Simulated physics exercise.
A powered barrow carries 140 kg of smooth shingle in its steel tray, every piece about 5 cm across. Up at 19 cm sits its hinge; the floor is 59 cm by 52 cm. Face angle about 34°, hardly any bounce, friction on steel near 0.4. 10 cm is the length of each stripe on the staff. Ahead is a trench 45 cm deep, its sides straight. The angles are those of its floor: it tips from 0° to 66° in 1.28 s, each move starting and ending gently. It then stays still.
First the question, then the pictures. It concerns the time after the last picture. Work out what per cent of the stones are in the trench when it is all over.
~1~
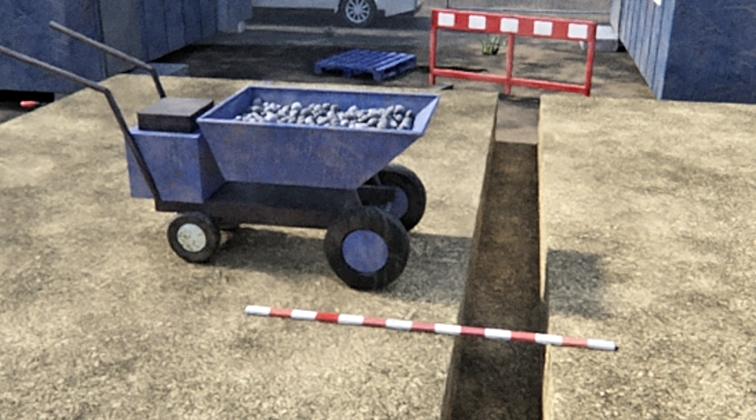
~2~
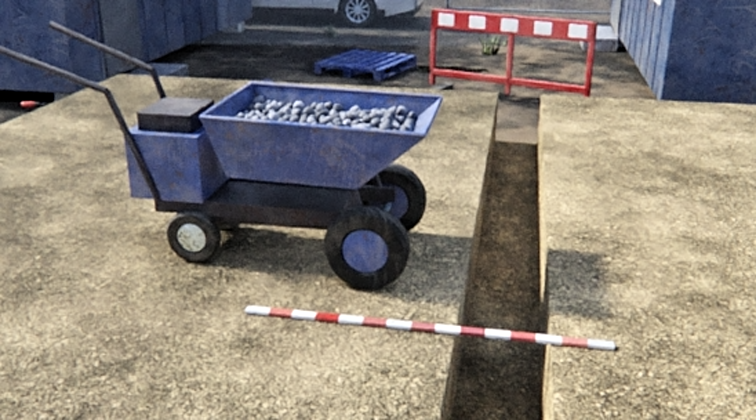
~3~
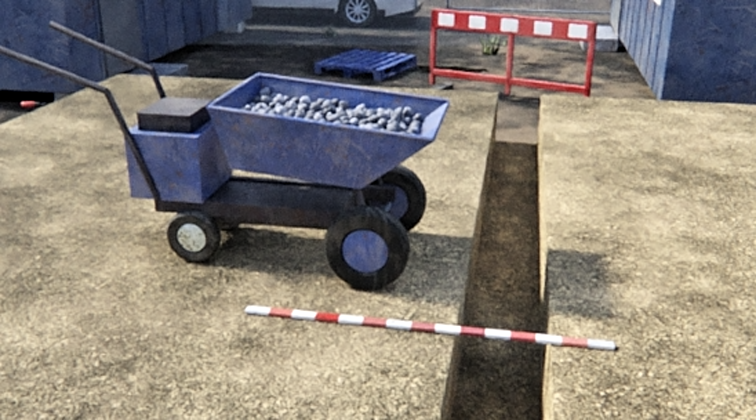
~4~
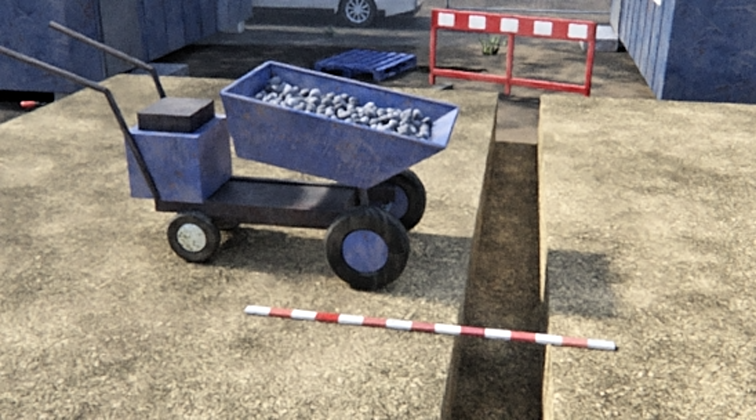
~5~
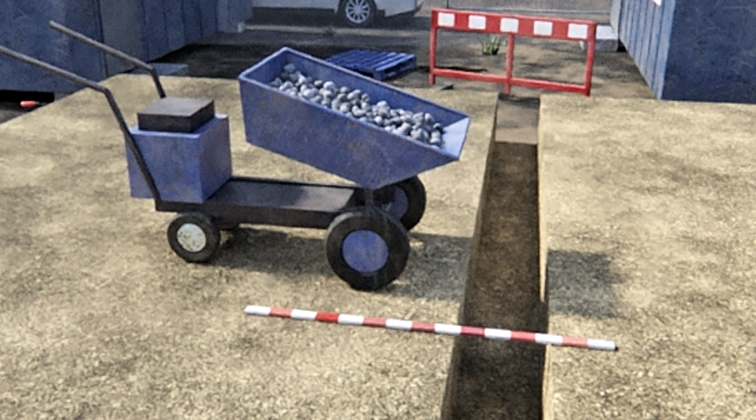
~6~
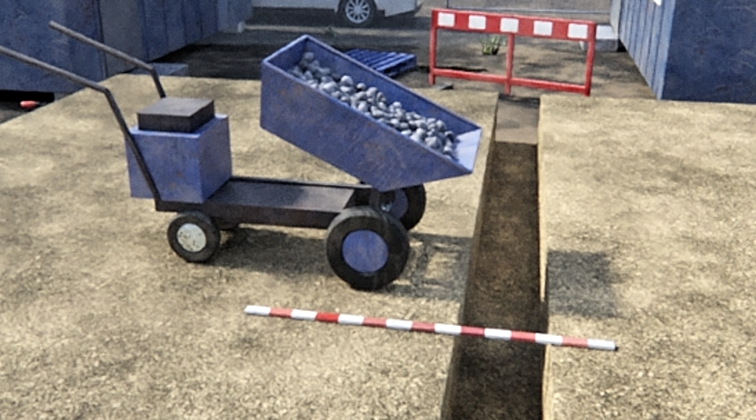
It comes to roughly 49 per cent.
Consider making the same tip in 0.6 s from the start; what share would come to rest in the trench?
In that case some 35 per cent.
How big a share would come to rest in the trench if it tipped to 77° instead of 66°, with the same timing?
In that case near 65 per cent.
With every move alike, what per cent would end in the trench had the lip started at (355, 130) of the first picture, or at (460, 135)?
100 and 15 %.
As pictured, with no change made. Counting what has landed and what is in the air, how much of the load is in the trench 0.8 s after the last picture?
Some 25 per cent of the load by that point.
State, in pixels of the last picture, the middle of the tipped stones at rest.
Their middle ends up near (556, 269).
Then, 0.4 s after the last picture the floor is at 56°, 100 % in the tray; the foremost stones are at (507, 198).
Then, 0.8 s after the last picture the floor is at 66°, 45 % in the tray, 26 % in the trench, 29 % past the trench; the foremost stones are at (634, 284).
Then, 1.2 s after the last picture the floor is at 66°, 12 % in the tray, 38 % in the trench, 50 % past the trench; the foremost stones are past the picture's edge.
Then, 3.1 s after the last picture the floor is at 66°, 0 % in the tray, 49 % in the trench, 51 % past the trench; the foremost stones are past the picture's edge.
